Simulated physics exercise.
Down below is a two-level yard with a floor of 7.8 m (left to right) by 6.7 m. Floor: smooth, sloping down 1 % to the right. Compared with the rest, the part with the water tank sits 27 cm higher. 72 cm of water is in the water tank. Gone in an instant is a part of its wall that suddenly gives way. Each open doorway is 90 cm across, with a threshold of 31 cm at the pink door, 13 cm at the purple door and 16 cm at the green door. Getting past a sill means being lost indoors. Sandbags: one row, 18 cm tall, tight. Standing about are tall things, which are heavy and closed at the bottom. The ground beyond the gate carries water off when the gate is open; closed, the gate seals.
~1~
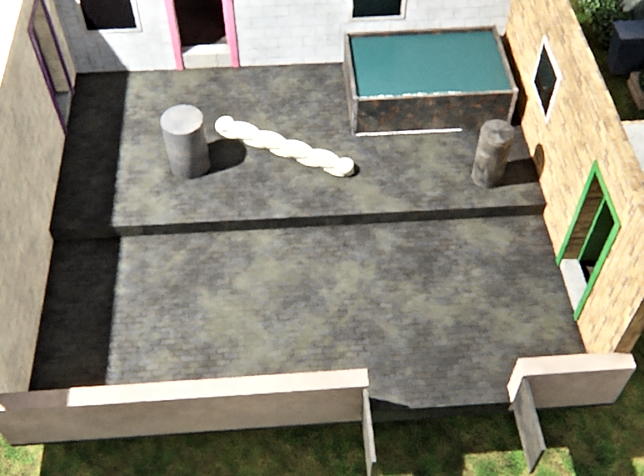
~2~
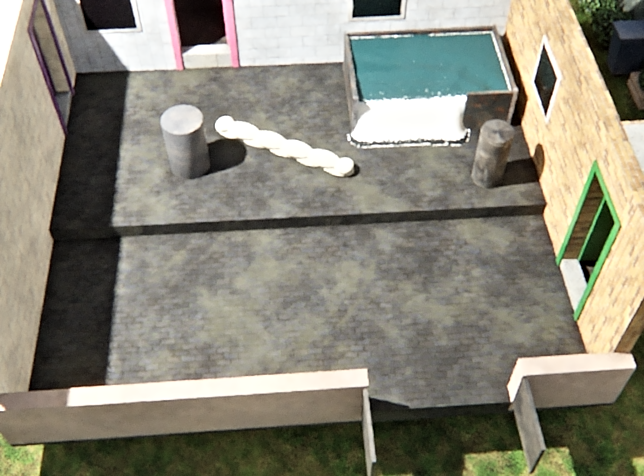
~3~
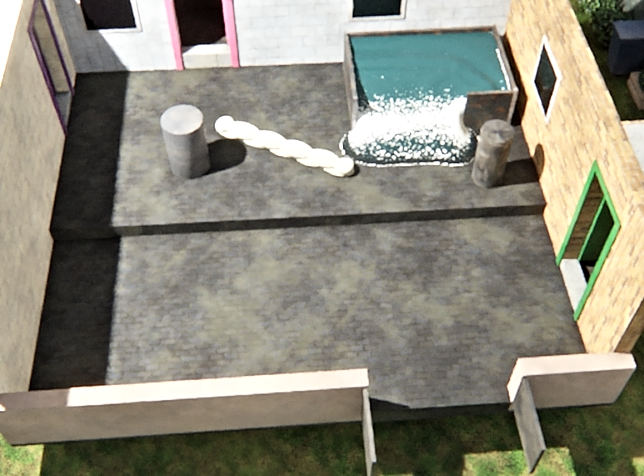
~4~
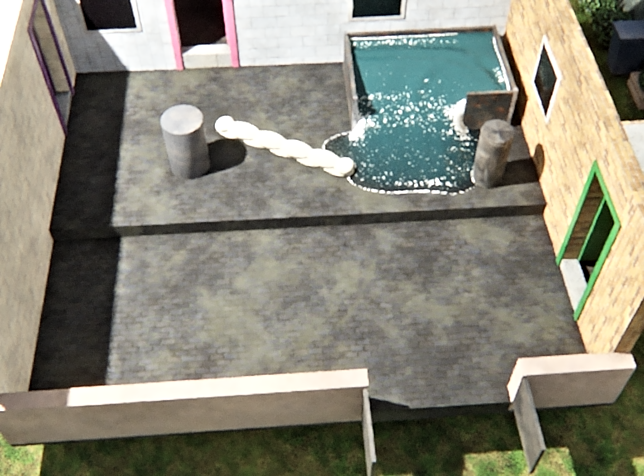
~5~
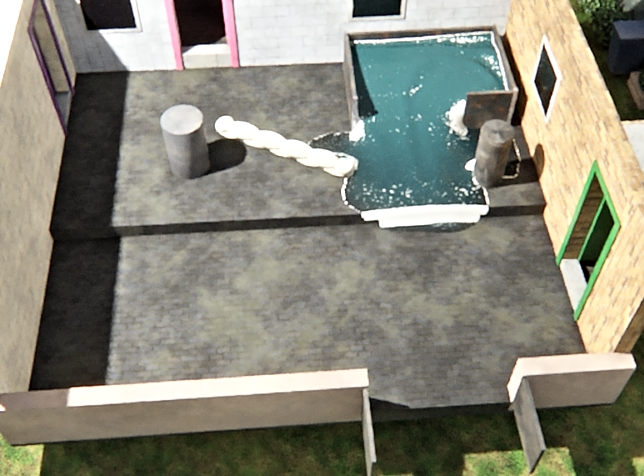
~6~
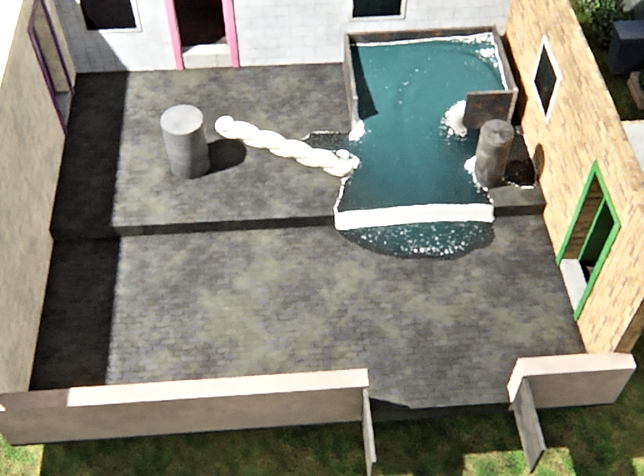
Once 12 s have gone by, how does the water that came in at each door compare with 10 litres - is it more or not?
At the pink door it is not more; at the purple door it is not more; at the green door it is not more.
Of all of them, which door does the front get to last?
That would be the purple one.
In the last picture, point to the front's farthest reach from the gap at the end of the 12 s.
I'd mark it close to (31, 380).
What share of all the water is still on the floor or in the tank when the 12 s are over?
Around 52 percent of the water.
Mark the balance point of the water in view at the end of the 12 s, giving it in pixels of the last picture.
Centre: Roughly (352, 244) px.
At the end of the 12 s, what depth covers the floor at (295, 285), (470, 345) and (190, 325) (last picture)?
Close to 4, 5 and 4 centimetres.
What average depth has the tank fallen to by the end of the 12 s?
It averages close to 4 cm.
A moment later water covers 30 % of the floor and is deepest (32 cm) near (383, 136); pink door not reached, purple door not reached, green door not reached.
Soon after water covers 45 % of the floor and is deepest (36 cm) near (590, 380); pink door not reached, purple door not reached, green door 9 cm at the sill, 0 L in.
Next water covers 60 % of the floor and is deepest (20 cm) near (590, 380); pink door 4 cm at the sill, 0 L in, purple door not reached, green door 14 cm at the sill, 0 L in.
Later on water covers 70 % of the floor and is deepest (14 cm) near (540, 221); pink door 2 cm at the sill, 0 L in, purple door not reached, green door 8 cm at the sill, 0 L in.
At the end water covers 70 % of the floor and is deepest (8 cm) near (279, 400); pink door 1 cm at the sill, 0 L in, purple door 0 cm at the sill, 0 L in, green door 6 cm at the sill, 0 L in.
